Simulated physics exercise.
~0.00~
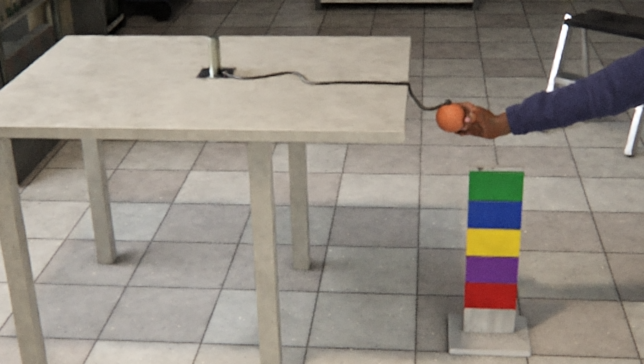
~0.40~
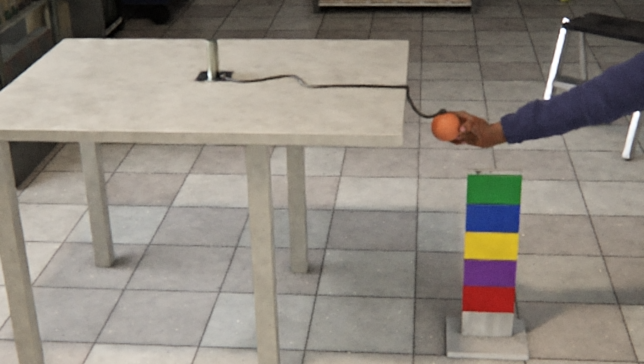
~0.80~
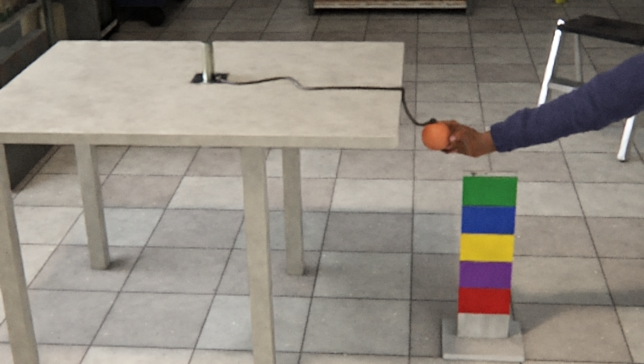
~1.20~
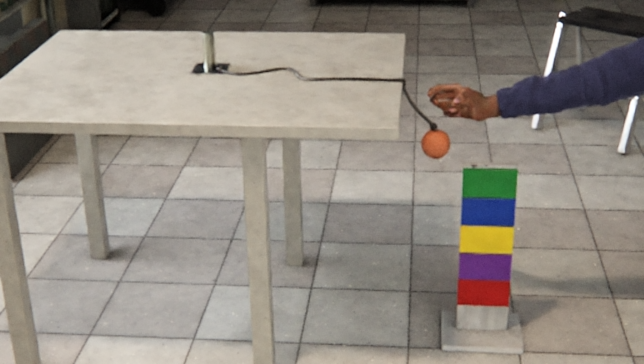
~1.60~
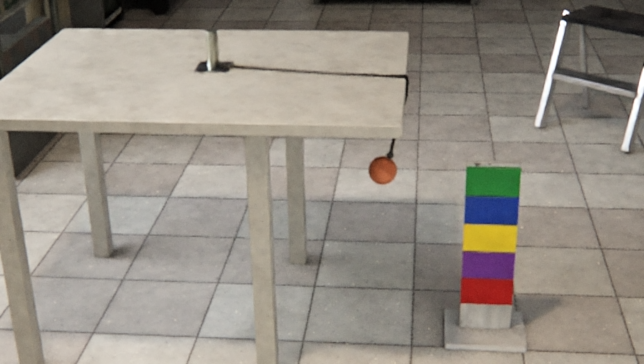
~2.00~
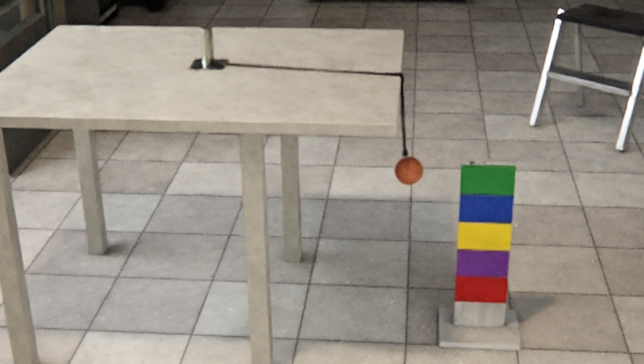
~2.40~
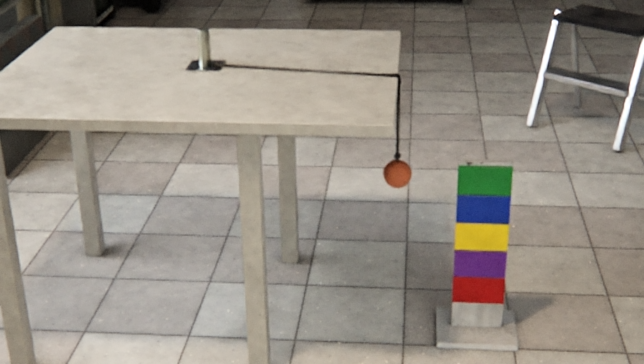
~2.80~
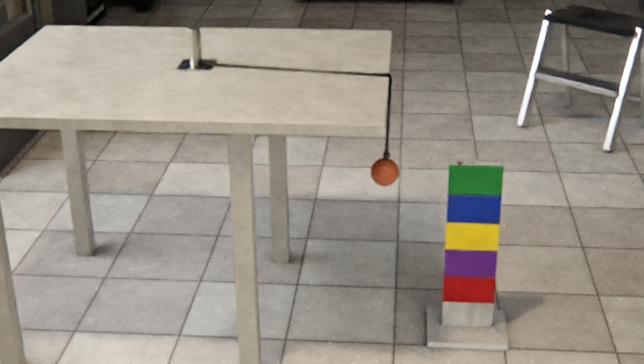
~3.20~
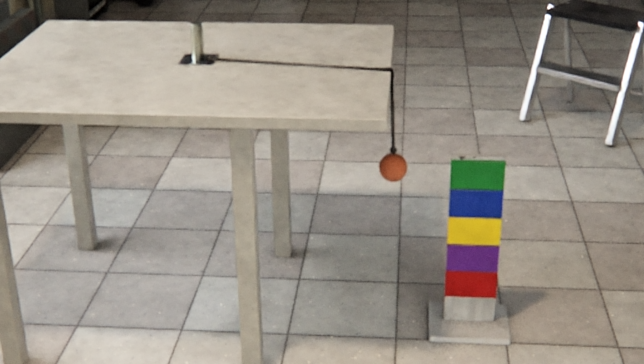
Beside a pale table on a tiled floor, a hand releases an orange ball, which swings left and dangles level with green.
